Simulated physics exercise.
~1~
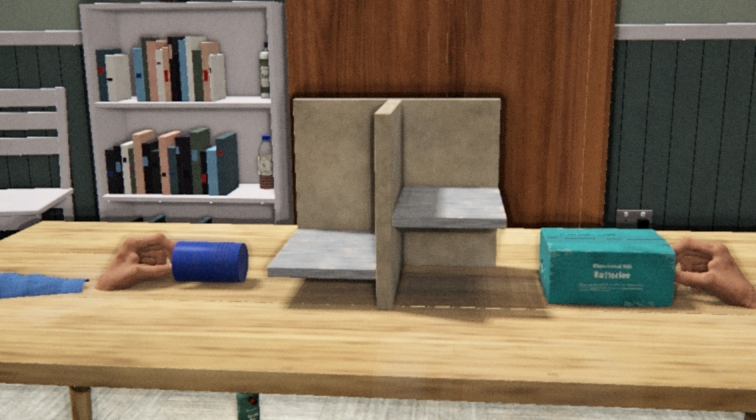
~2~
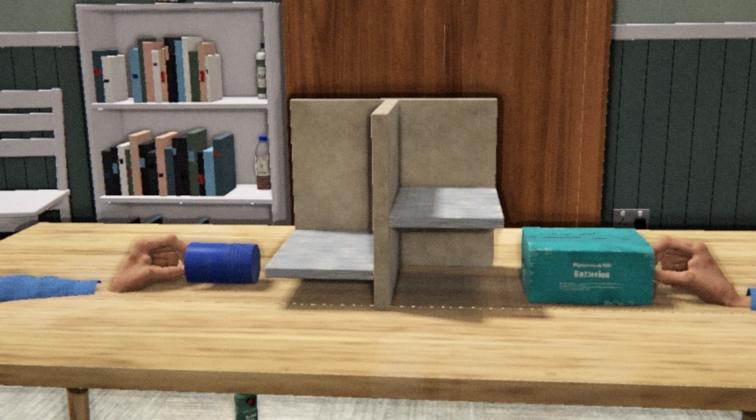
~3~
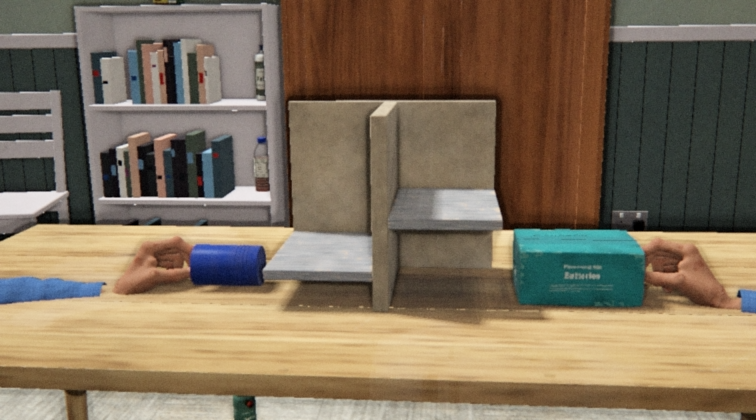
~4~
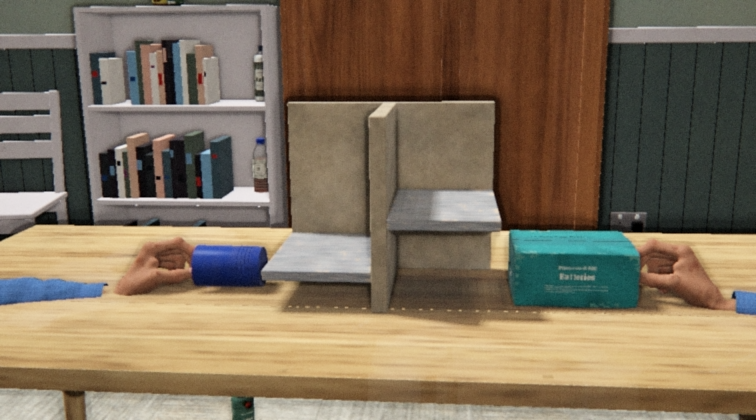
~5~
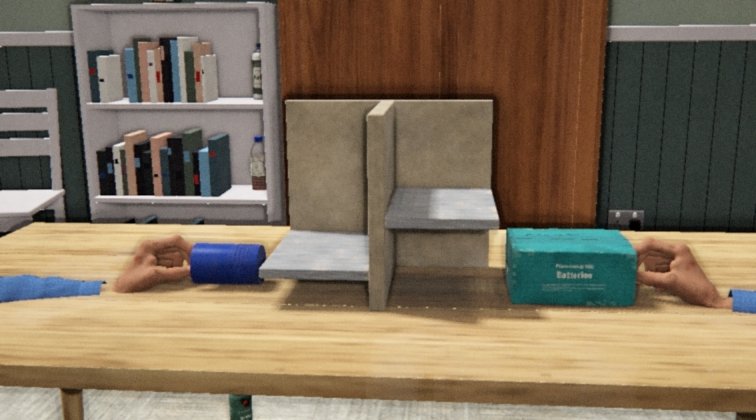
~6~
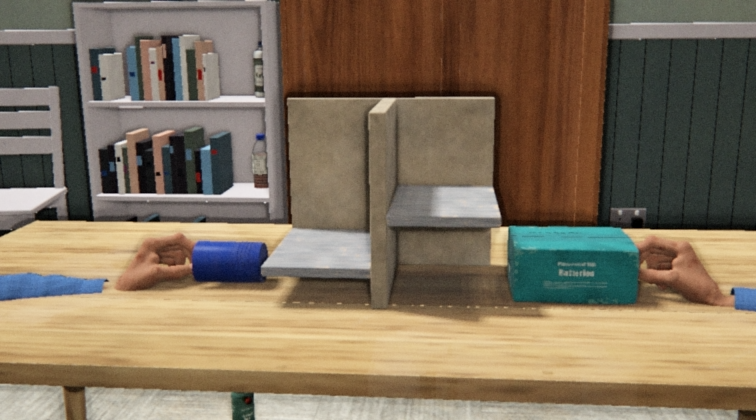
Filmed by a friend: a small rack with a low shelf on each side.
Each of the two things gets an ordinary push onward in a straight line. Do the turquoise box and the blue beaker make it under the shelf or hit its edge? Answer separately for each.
Answer: The turquoise box makes it under, the blue beaker hits the edge.
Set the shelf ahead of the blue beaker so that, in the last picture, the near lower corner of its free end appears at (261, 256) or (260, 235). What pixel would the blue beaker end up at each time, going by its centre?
Around (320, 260) for the first option and (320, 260) for the second.
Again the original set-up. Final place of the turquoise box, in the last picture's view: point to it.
Around (456, 262).
Then, 0.28 s on from there, turquoise box sliding up to the opening near (551, 263); blue beaker stopped at the opening near (245, 262).
Then, 0.52 s on from there, turquoise box part of the way in near (513, 263); blue beaker stopped at the opening near (245, 262).
Then, 0.74 s on from there, turquoise box part of the way in near (478, 262); blue beaker stopped at the opening near (245, 262).
In the end, the turquoise box slides in, near (456, 262); the blue beaker catches on the edge, near (245, 262).
